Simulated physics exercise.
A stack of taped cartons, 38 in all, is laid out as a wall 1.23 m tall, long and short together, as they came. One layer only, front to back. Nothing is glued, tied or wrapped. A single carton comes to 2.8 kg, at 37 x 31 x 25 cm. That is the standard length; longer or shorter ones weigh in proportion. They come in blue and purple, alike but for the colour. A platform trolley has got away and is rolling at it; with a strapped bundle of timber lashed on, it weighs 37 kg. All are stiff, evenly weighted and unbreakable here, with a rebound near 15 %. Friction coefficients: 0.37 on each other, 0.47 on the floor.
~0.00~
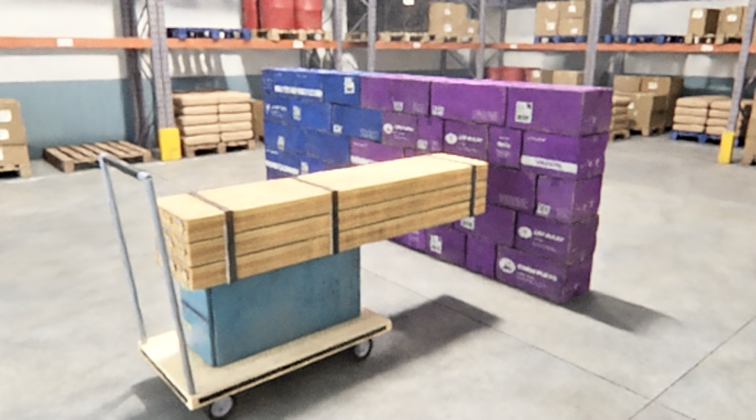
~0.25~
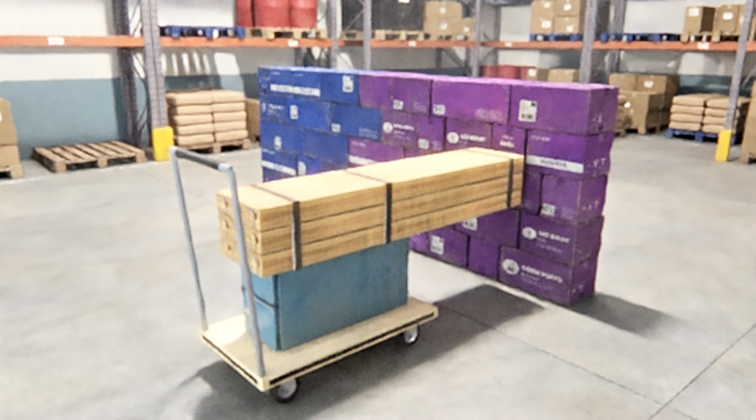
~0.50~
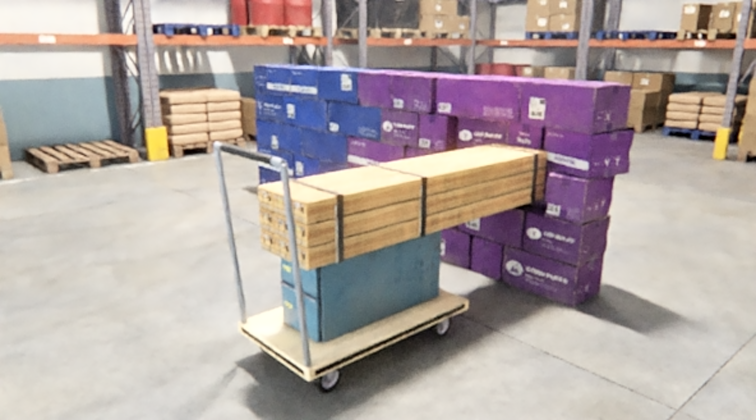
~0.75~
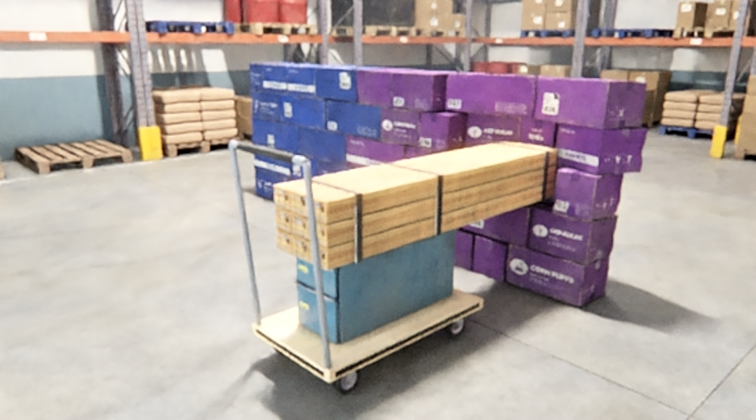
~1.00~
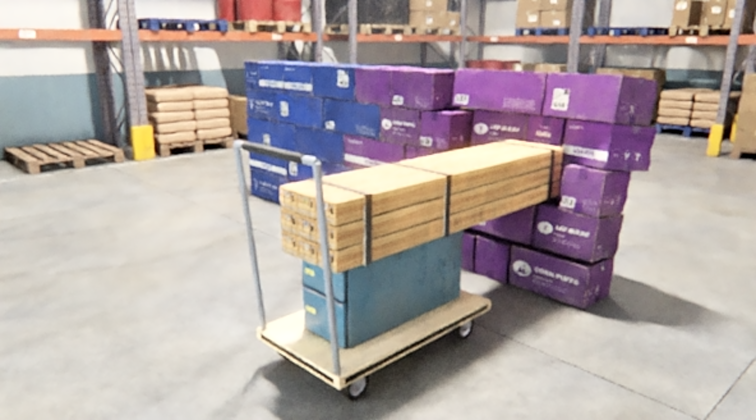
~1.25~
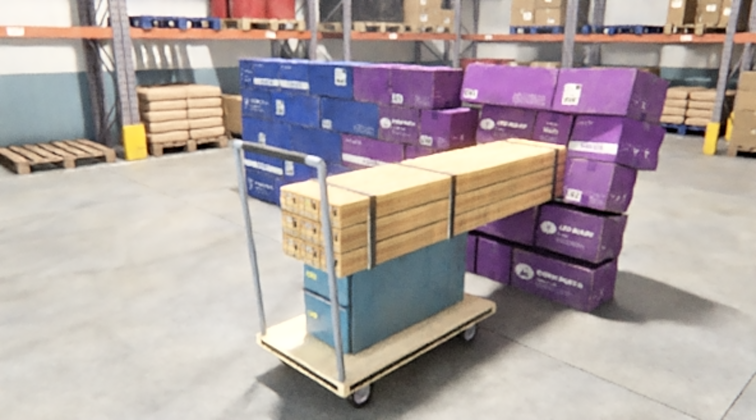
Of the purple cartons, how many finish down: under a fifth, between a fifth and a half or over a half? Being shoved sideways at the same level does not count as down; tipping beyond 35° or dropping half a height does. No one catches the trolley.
It comes to from a fifth to a half.
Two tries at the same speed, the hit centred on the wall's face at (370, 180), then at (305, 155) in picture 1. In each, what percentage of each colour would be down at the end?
Purple 0 then 0, blue 0 then 0 per cent.
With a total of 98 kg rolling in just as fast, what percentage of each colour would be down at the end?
In that case purple 30, blue 0 per cent.
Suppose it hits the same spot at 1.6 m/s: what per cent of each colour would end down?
In that case purple 30, blue 0 per cent.
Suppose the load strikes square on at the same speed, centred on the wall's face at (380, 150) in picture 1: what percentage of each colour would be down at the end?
In that case purple 0, blue 0 per cent.
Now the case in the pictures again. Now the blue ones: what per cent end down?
Blue 0 per cent.
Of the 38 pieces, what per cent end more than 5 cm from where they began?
It is 20 per cent.
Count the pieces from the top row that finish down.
The count is 2.
Around 1.48 s, load 21 cm past the wall's line, stopped; none of the 23 purple cartons down (0 of 38 in all colours); top purple carton unmoved.
Around 1.68 s, load 20 cm past the wall's line, stopped; 7 of the 23 purple cartons down (7 of 38 in all colours); top purple carton unmoved.
Finally (2.6 s), load 20 cm past the wall's line, stopped; 7 of the 23 purple cartons down (7 of 38 in all colours); top purple carton unmoved; top blue carton unmoved. That is 30 per cent. Seen by the last camera, middles, top purple carton near (427, 87), top blue carton near (281, 75).
